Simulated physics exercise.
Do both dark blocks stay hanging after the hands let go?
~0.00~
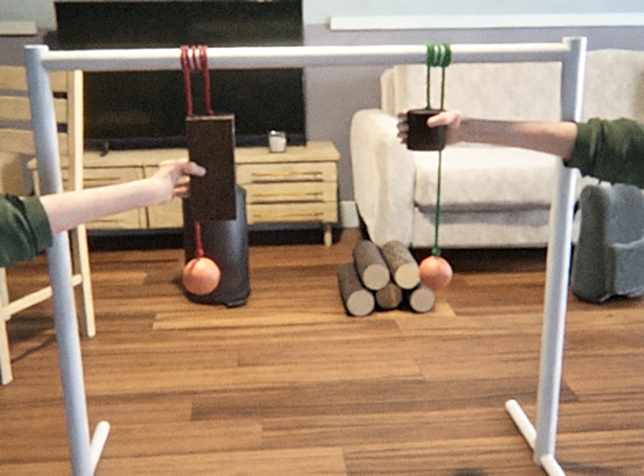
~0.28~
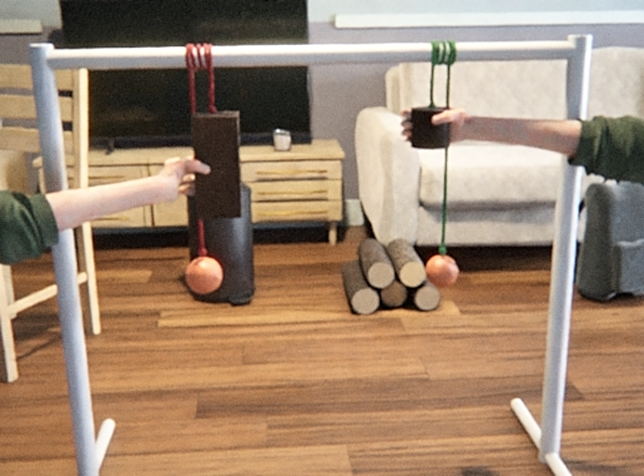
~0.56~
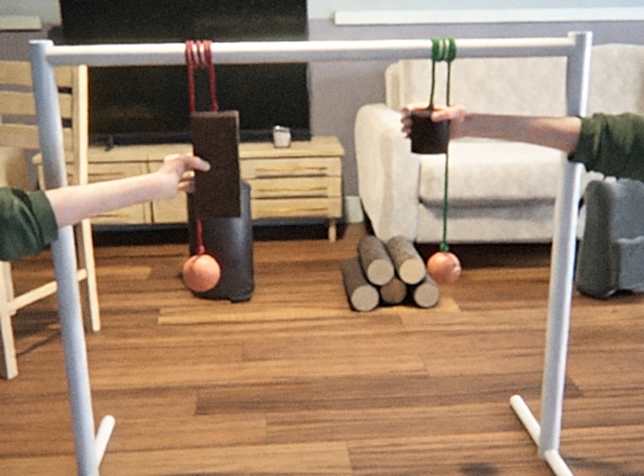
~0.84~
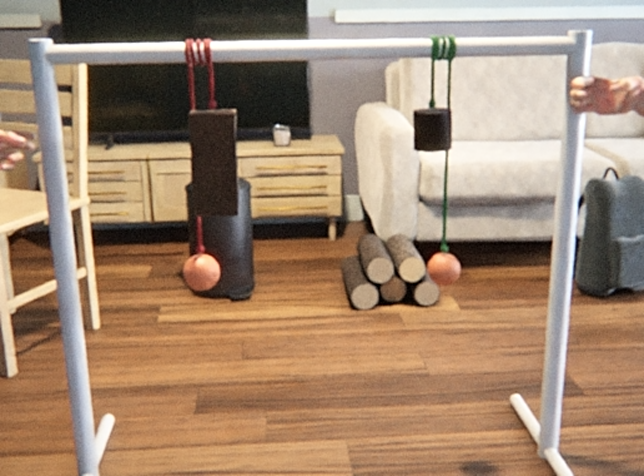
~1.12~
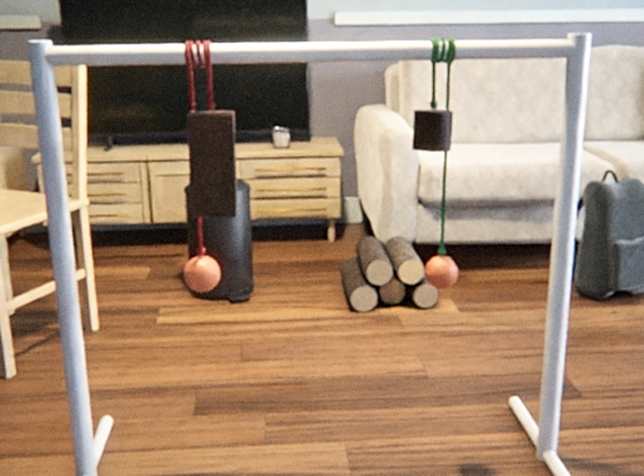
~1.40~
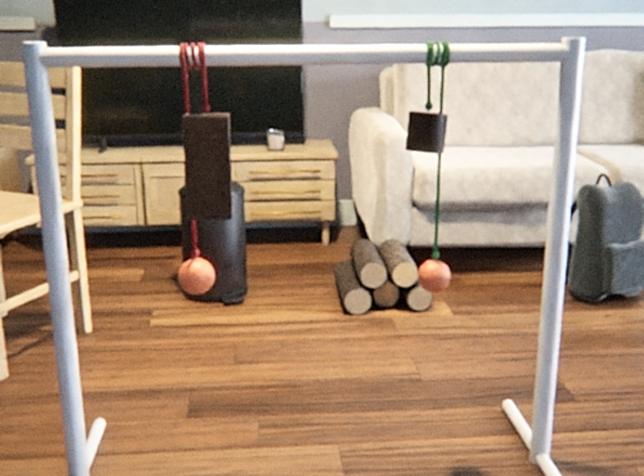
Yes, the tall block on the red cord and the small block on the green cord both stay hanging at their heights.
